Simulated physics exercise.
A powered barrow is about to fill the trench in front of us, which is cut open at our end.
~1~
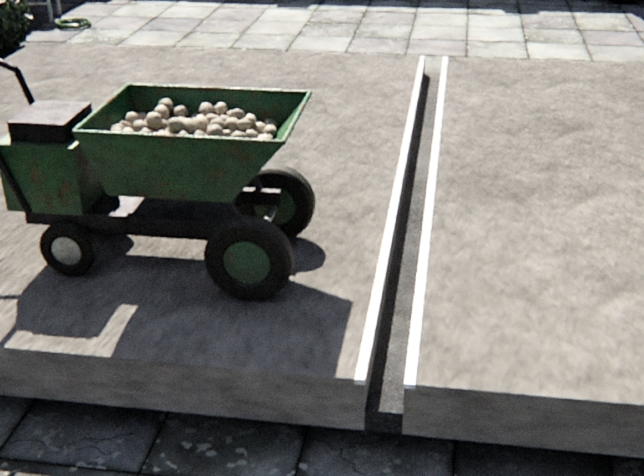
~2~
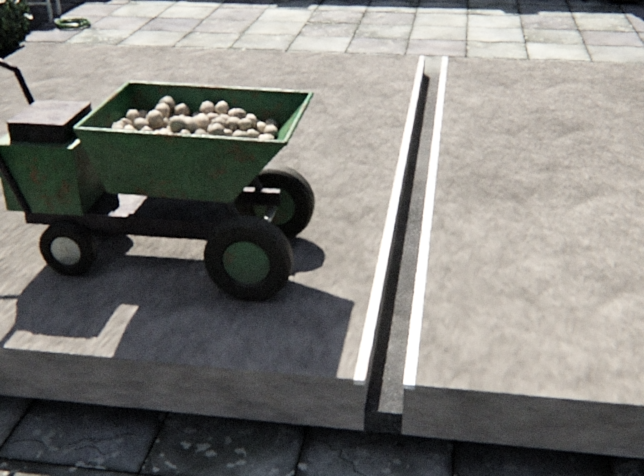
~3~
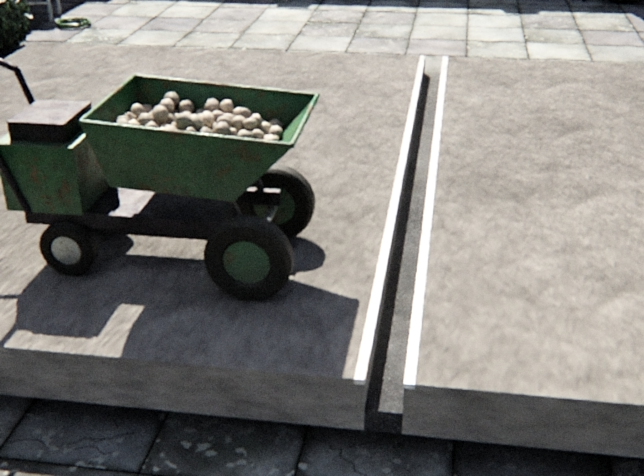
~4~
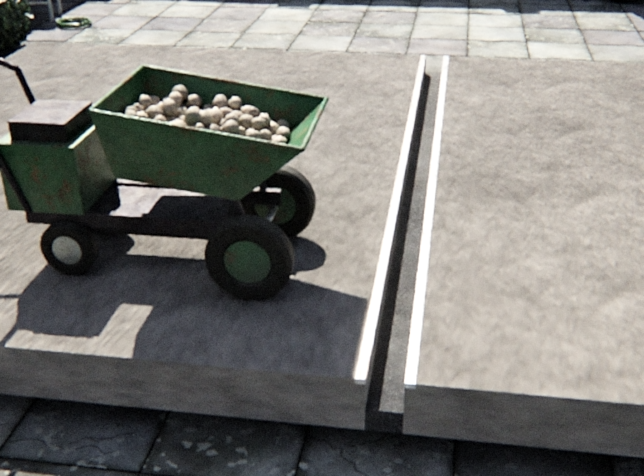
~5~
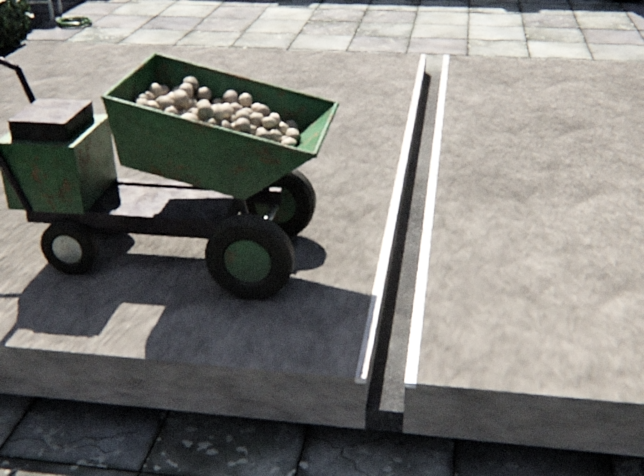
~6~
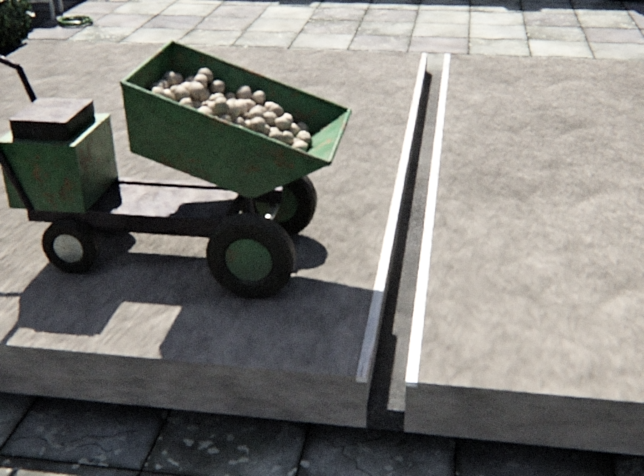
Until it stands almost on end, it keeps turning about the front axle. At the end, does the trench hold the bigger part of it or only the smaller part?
The trench takes in the minor portion of the load.
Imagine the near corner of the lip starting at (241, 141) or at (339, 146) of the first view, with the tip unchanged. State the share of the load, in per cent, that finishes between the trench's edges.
About 40 per cent for the first spot and about 0 per cent for the second.
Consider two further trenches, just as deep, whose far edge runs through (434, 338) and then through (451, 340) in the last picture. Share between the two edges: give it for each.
About 60 %, then 70 %.
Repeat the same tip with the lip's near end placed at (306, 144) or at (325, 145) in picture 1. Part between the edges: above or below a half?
From the first position short of one half lands between the edges, from the second short of one half.
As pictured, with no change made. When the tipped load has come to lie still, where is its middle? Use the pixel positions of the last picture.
Somewhere around (453, 269) in the final view.
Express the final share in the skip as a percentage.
Some 0 per cent.
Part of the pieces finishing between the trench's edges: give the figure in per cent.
Result: Close to 35 in a hundred.
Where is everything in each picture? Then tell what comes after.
Lip of the skip (283, 143), level; top of the load (188, 127), river pebbles; first edge of the trench (369, 335); far edge (415, 339), the trench under half as wide as the skip, and about as deep as wide, in the first picture.
Lip of the skip (285, 144), level; top of the load (190, 126), in the second picture.
Lip of the skip (292, 146), tipped barely; top of the load (181, 127), in the third picture.
Lip of the skip (302, 150), tipped a little; top of the load (171, 124), in the fourth picture.
Lip of the skip (314, 156), tipped a little; top of the load (181, 116), in the fifth picture.
Lip of the skip (329, 164), tipped clearly; top of the load (183, 113); first edge of the trench (370, 333); far edge (416, 337), in the sixth picture.
Just after the last frame, skip tipped steeply; every one in the skip.
A moment on, skip tipped right over; roughly two thirds in the skip; about a tenth in or heaped over the trench; roughly a quarter beyond it; just a few falling.
Further on, skip tipped right over; just a few in the skip; roughly a third in or heaped over the trench; roughly two thirds beyond it.
When it is over, skip tipped right over; roughly a third in or heaped over the trench; roughly two thirds beyond it.
